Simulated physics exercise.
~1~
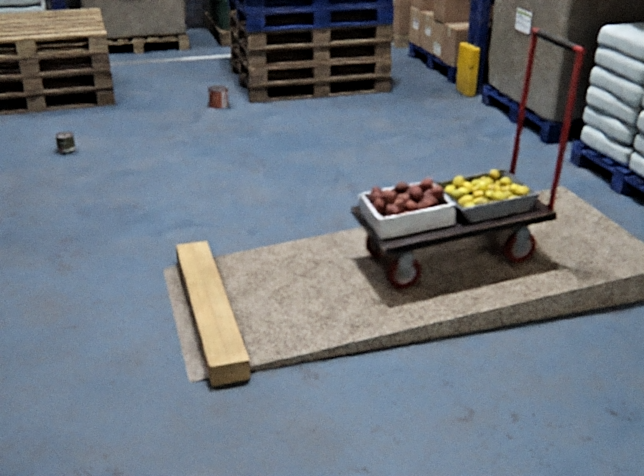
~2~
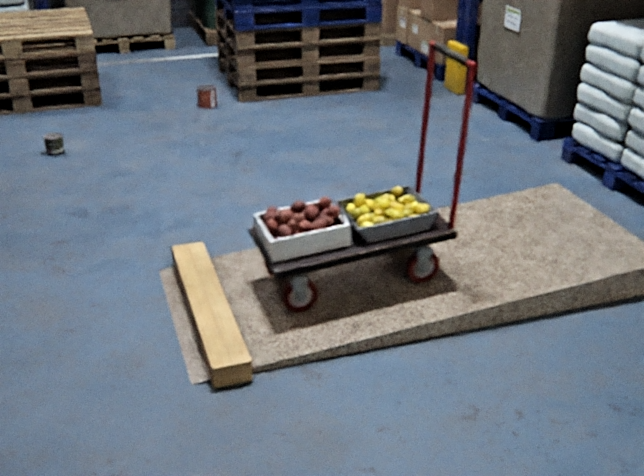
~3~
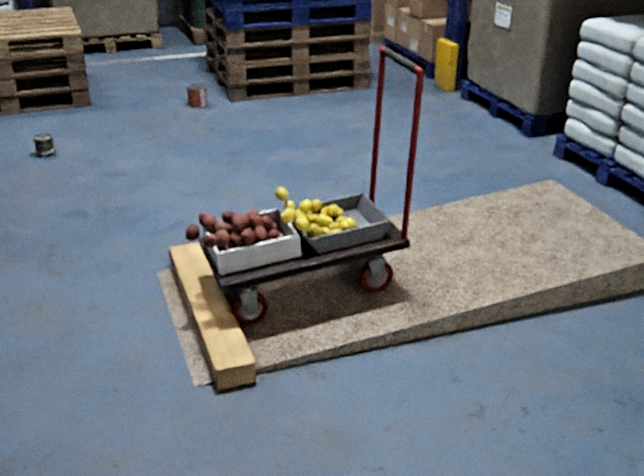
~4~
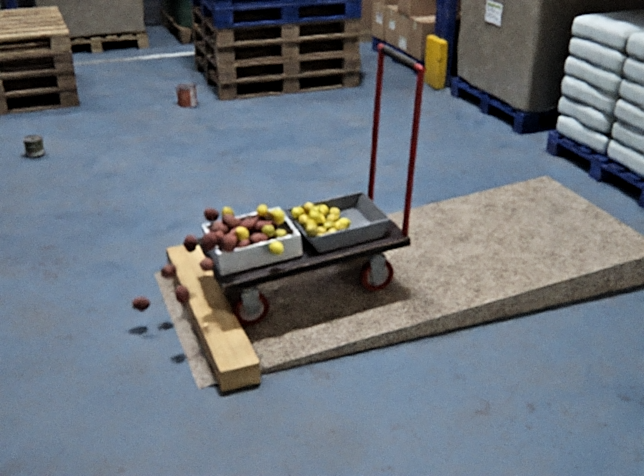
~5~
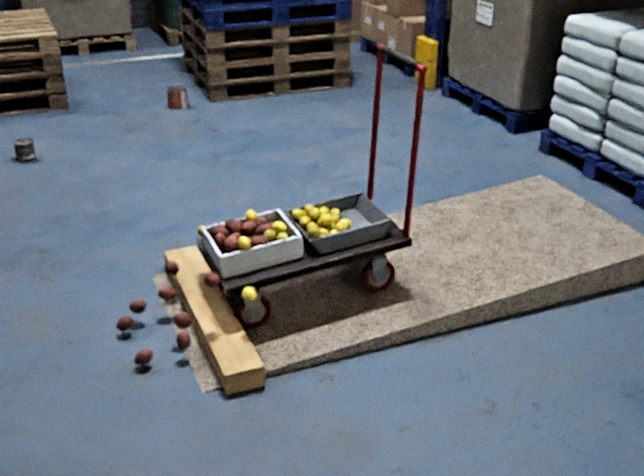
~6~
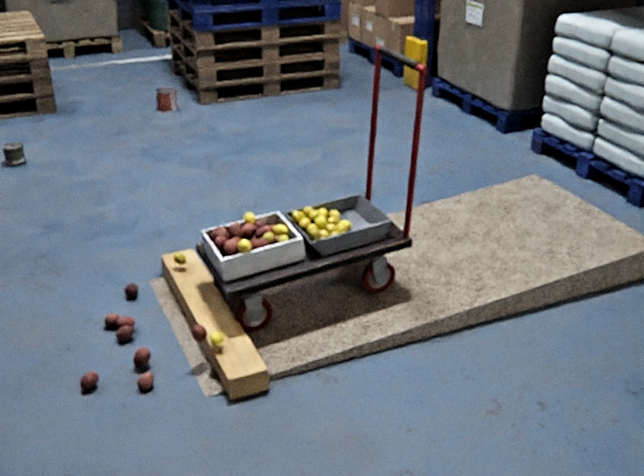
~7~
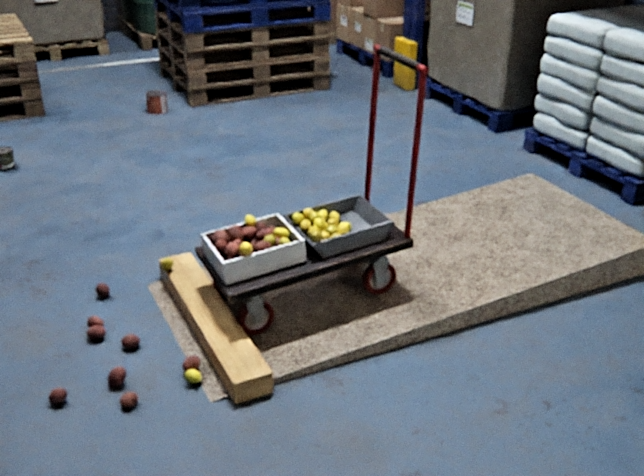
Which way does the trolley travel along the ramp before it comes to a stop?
It rolls to the left, down the ramp towards the wooden beam.
